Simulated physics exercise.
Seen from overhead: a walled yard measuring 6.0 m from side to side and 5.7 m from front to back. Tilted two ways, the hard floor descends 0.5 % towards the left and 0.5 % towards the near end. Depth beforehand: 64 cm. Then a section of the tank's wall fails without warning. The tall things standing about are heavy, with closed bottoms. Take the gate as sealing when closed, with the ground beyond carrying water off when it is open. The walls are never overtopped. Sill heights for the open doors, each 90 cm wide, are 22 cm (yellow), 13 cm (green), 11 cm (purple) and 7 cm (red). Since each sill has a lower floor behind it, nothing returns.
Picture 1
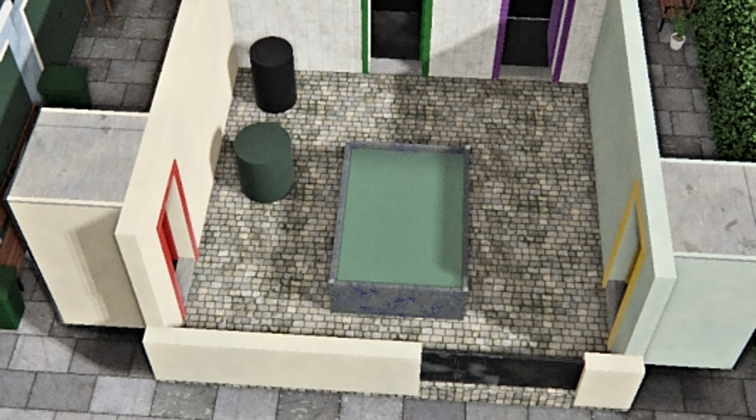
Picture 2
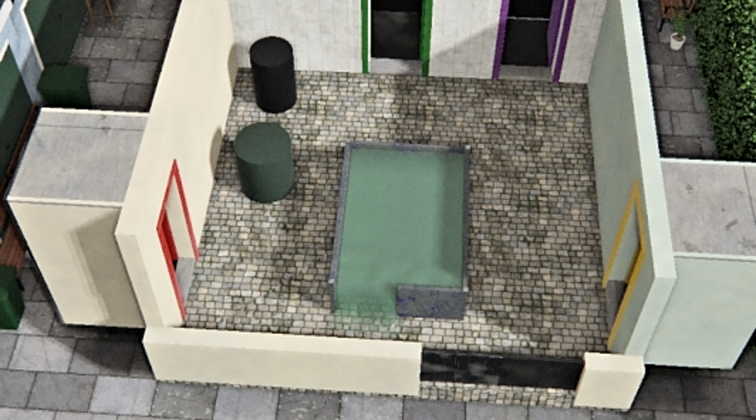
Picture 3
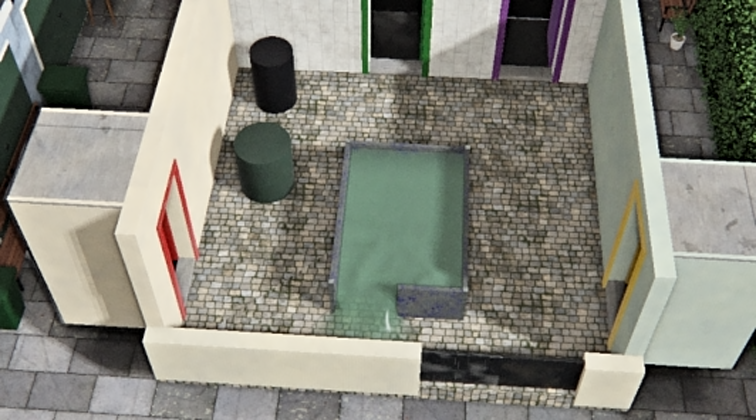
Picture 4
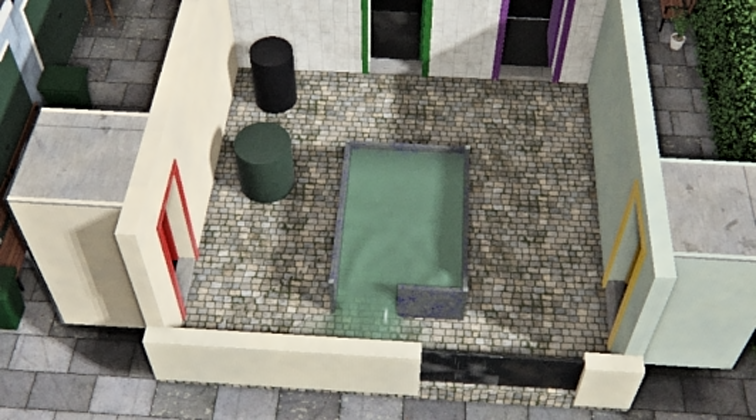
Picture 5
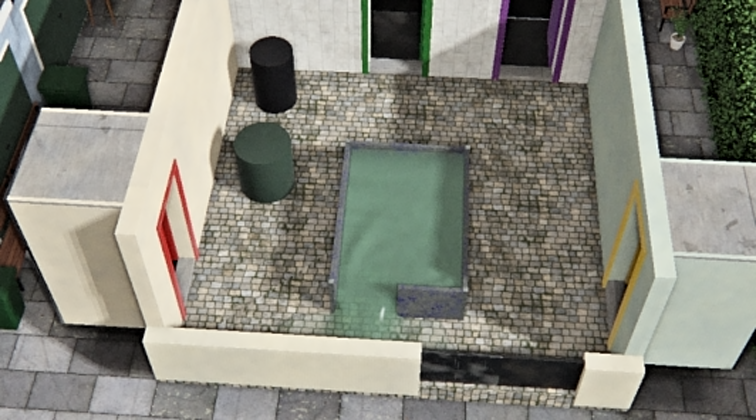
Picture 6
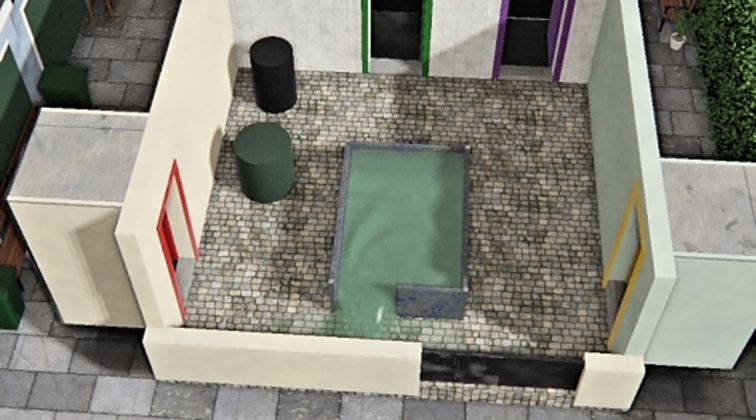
Greenish water poured out of a rectangular tank in the middle of a walled, cobbled yard after the left part of its near side opened, then spread across the stones toward the low front wall.
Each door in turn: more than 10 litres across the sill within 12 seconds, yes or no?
Answers: Yellow door, no; green door, no; purple door, no; red door, yes.
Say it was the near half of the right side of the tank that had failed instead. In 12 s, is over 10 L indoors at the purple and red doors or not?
Here's how it goes: Purple exceeds it, red exceeds it.
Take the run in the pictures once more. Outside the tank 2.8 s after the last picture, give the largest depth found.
Depth max: Approx. 31 cm.
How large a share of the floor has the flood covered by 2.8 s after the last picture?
50 %.
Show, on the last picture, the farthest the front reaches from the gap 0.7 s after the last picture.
I'd put it near pixel (600, 381) of the last picture.
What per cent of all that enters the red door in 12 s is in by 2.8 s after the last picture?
Some 45 per cent by then.
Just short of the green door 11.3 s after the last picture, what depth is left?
Reading: Close to 9.5 cm.
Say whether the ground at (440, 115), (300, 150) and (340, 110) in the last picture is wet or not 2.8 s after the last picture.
Listed in sequence, the spots are bone dry, bone dry and bone dry.
Then, 0.7 s after the last picture water covers 20 % of the floor and is deepest (52 cm) near (346, 366); yellow door not reached, green door not reached, purple door not reached, red door 8 cm at the sill, 0 L in.
Then, 1.5 s after the last picture water covers 30 % of the floor and is deepest (45 cm) near (359, 367); yellow door 20 cm at the sill, 0 L in, green door not reached, purple door not reached, red door 20 cm at the sill, 32 L in.
Then, 2.8 s after the last picture water covers 50 % of the floor and is deepest (31 cm) near (359, 367); yellow door 19 cm at the sill, 2 L in, green door not reached, purple door not reached, red door 19 cm at the sill, 117 L in.
Then, 6.3 s after the last picture water covers 95 % of the floor and is deepest (18 cm) near (189, 357); yellow door 12 cm at the sill, 3 L in, green door 10 cm at the sill, 0 L in, purple door 9 cm at the sill, 0 L in, red door 13 cm at the sill, 227 L in.
Then, 11.3 s after the last picture water covers 95 % of the floor and is deepest (14 cm) near (235, 84); yellow door 6 cm at the sill, 3 L in, green door 10 cm at the sill, 0 L in, purple door 6 cm at the sill, 0 L in, red door 9 cm at the sill, 270 L in.
